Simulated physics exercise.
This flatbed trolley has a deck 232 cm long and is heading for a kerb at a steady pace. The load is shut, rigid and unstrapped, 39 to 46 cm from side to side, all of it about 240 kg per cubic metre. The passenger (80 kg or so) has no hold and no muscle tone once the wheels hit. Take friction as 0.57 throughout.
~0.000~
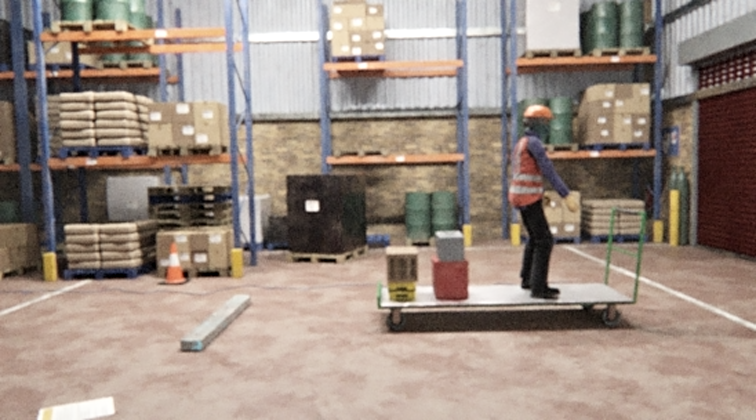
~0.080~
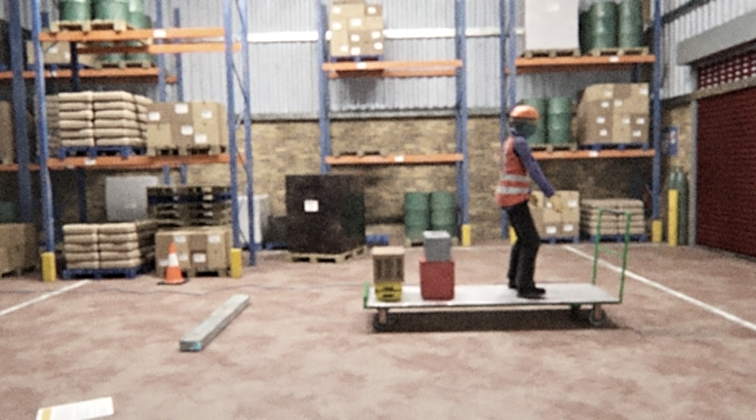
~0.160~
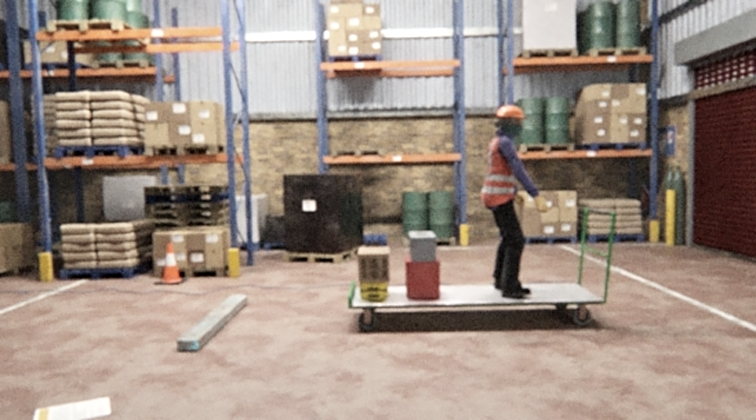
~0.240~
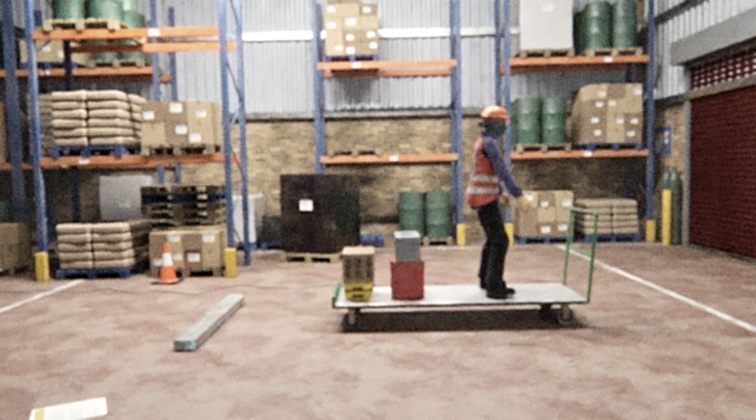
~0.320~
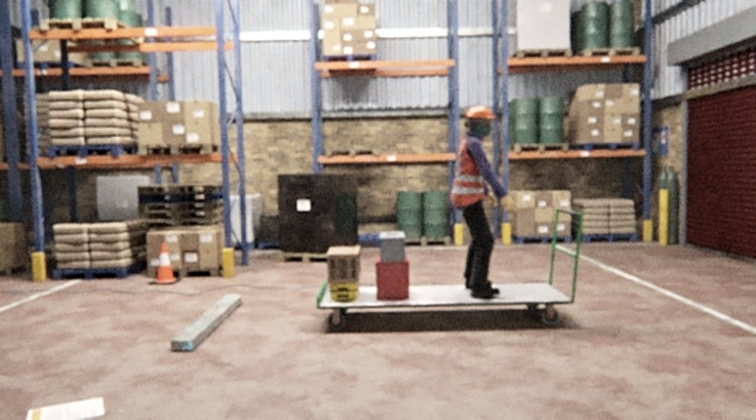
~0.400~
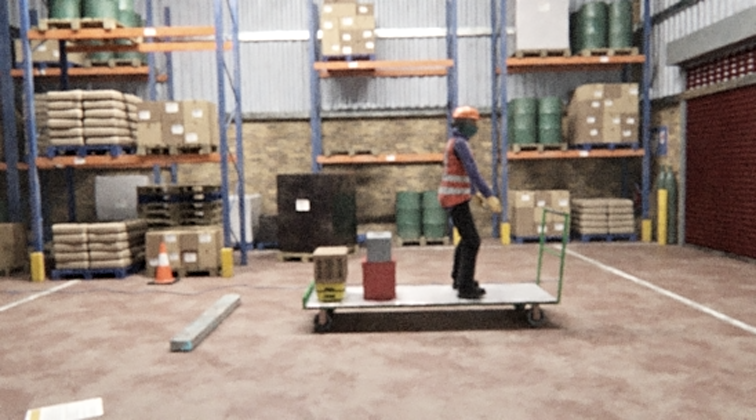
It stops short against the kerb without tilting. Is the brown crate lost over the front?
The brown crate comes off.
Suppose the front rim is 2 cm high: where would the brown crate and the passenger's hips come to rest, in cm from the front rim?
In that case brown 30 past, hips 80 behind.
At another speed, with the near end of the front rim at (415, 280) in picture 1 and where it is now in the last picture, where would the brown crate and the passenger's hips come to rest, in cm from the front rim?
Then brown 90 past, hips 30 behind.
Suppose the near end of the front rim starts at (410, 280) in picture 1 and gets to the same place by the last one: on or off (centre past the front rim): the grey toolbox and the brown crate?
In that case grey off, brown off.
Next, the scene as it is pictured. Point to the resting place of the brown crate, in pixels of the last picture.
At about (161, 311).
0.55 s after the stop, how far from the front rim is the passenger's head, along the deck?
About 110 cm behind the rim.
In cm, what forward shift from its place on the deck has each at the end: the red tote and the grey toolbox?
About: Red 25, grey 20.
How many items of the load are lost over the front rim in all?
1 of them.
After 1.04 s the deck stops.
After 1.59 s the brown crate is 13 cm past the rim, tilted 75°, near (196, 279) in the last picture's view.
After 2.04 s the brown crate is 49 cm past the rim, tilted 180°, near (161, 311) in the last picture's view.
When all is still (3.3 s), past the rim, brown crate; behind it, yellow suitcase, red tote, grey toolbox and the passenger's hips.
